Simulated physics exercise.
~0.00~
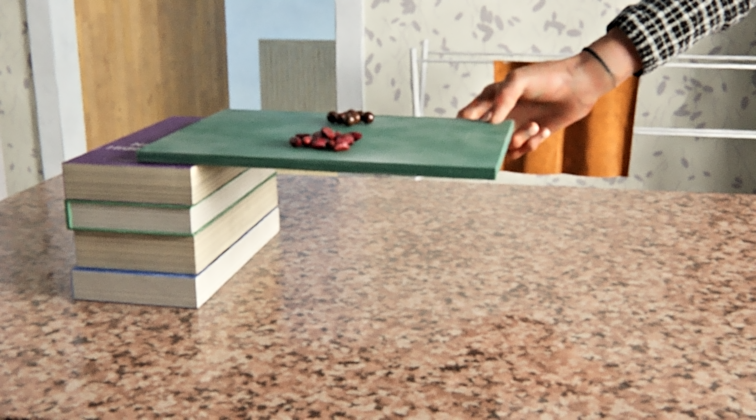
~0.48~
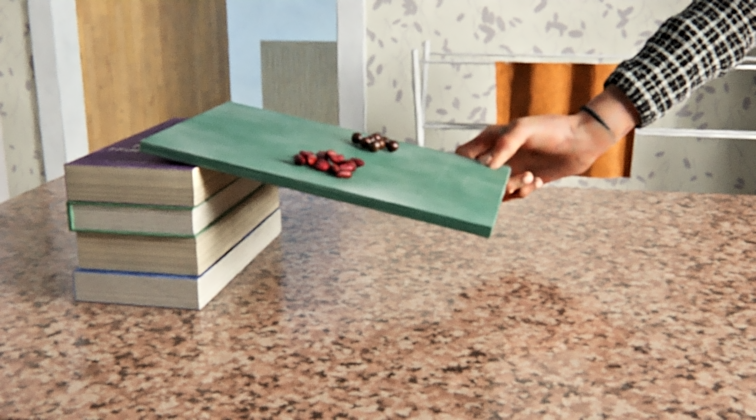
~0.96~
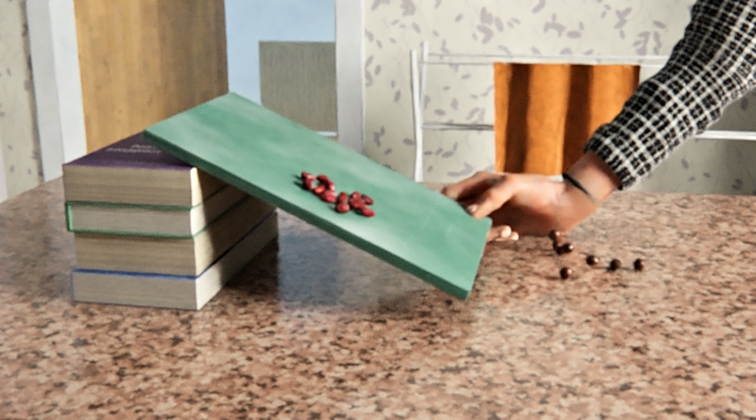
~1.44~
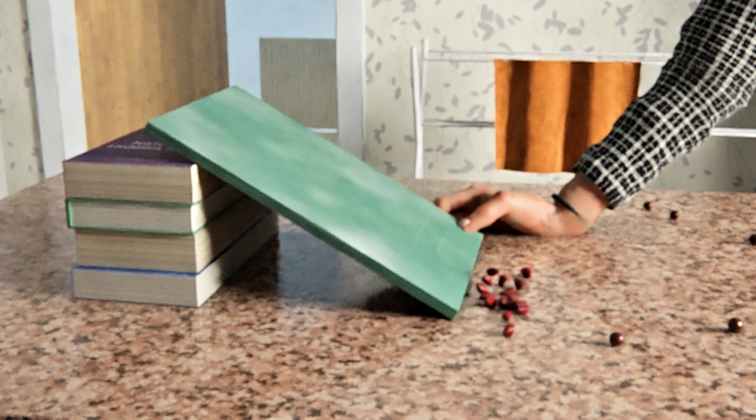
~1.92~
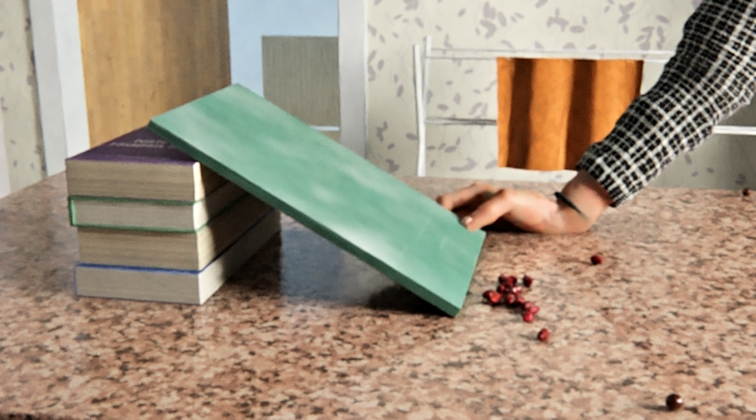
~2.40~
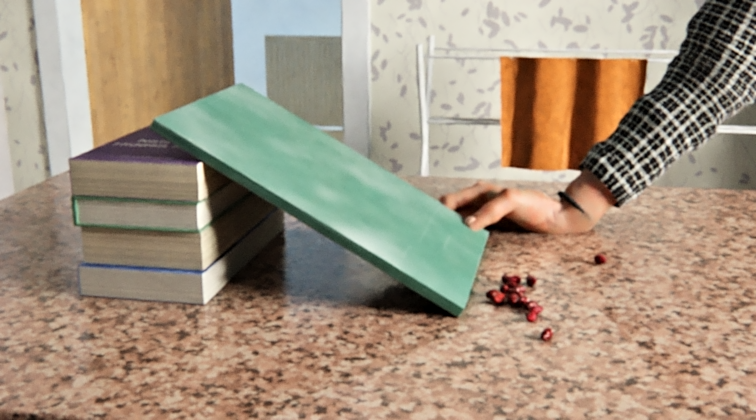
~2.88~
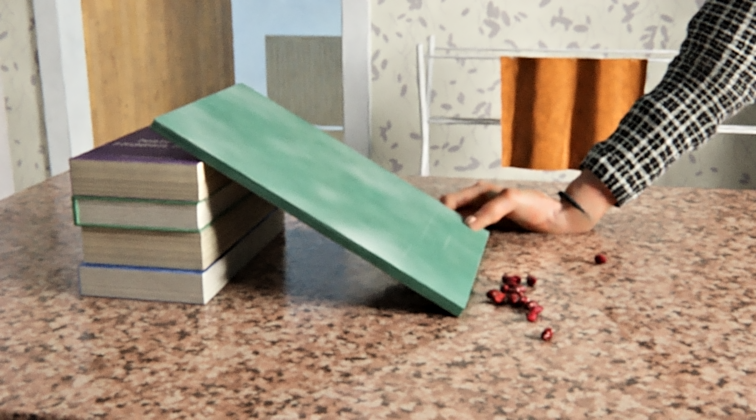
On a speckled pinkish-brown counter, seen from the front by a slightly swaying camera, a green board rests its left end on a stack of four books. A hand in a black-and-white checked sleeve holds the right end, and two small groups lie on top, dark round beads behind red bean-like pieces. The hand lowers its end, and the dark beads roll off to the right while the red pieces stay. As the board comes down onto the counter, the red pieces slide off too. They settle near its foot, one or two slightly apart, while the dark beads roll out of view.
